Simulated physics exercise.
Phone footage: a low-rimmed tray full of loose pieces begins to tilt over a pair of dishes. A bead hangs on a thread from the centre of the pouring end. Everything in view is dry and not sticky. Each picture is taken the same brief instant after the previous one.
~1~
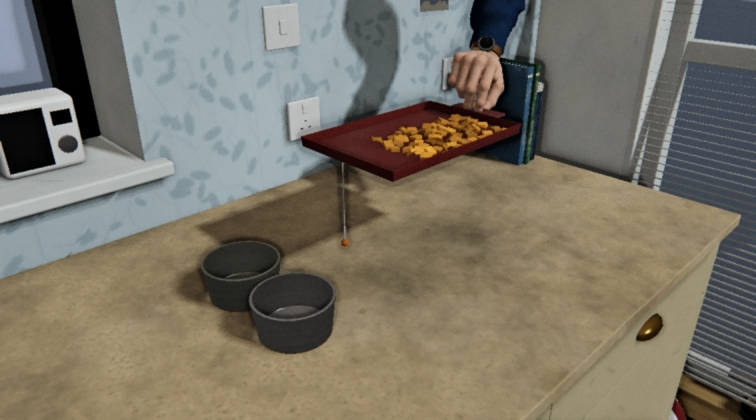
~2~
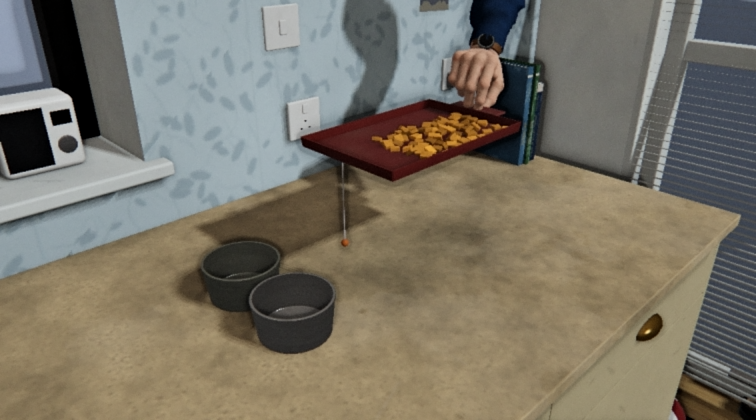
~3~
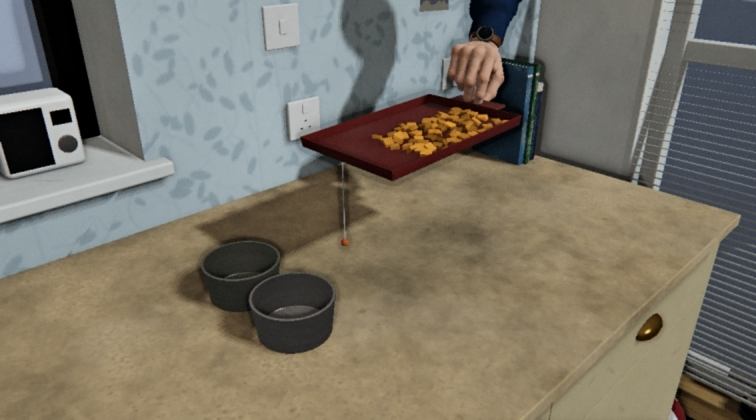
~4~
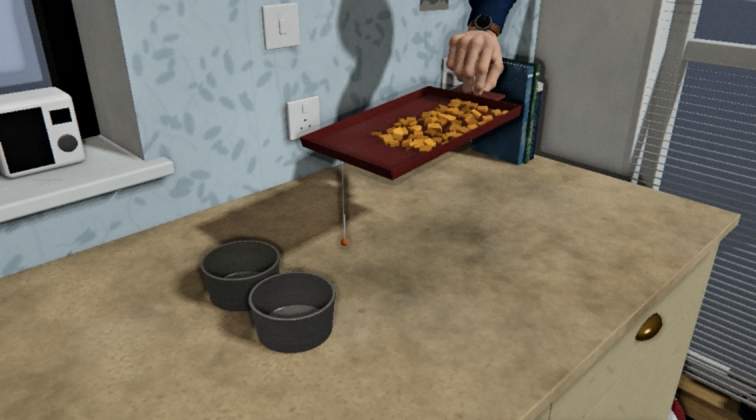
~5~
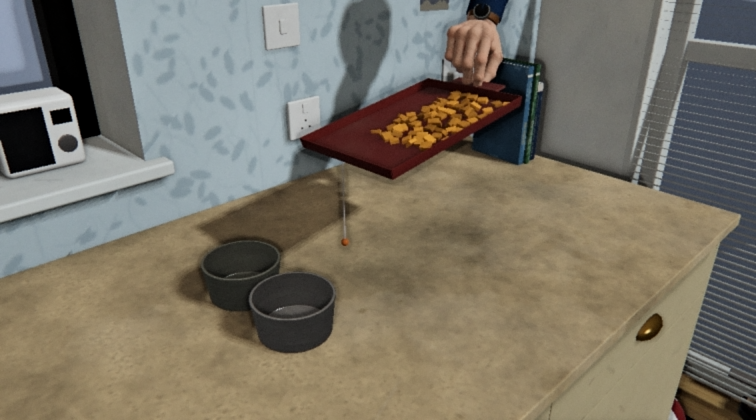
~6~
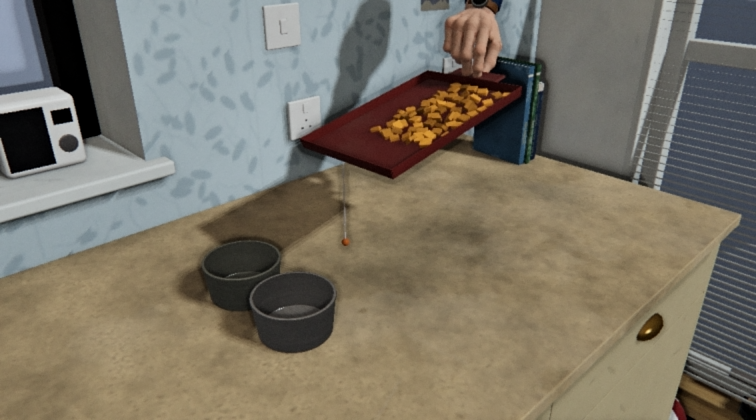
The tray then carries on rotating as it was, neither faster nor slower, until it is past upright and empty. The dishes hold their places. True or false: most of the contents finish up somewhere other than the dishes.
True.
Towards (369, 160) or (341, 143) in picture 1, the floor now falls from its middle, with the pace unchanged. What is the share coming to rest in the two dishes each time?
I'd put it at some 0 % and then some 0 %.
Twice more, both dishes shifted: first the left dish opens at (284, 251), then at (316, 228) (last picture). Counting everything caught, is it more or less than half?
At place one in excess of half; at place two not up to half.
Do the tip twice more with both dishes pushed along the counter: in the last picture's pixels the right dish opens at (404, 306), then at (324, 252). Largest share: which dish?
Well, first the dish at left, then the dish at right.
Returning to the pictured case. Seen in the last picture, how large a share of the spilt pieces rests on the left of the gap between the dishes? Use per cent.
I'd guess close to 0 %.
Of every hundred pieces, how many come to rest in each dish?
Left dish: Roughly 0 per cent; right dish: Roughly 10 per cent.
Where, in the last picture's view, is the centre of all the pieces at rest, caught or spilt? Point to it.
I'd mark it at roughly (311, 293).
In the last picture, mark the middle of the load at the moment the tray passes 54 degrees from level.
Somewhere near pixel (352, 142).
Just after the last frame, tray tipped steeply; every one on the tray.
A moment on, tray tipped right over; the larger part on the tray; roughly a quarter outside both.
Further on, tray tipped past a quarter turn; about a tenth in the right dish; the larger part outside both.
When it is over, tray tipped past a quarter turn; about a tenth in the right dish; not one in the left dish; the larger part outside both.
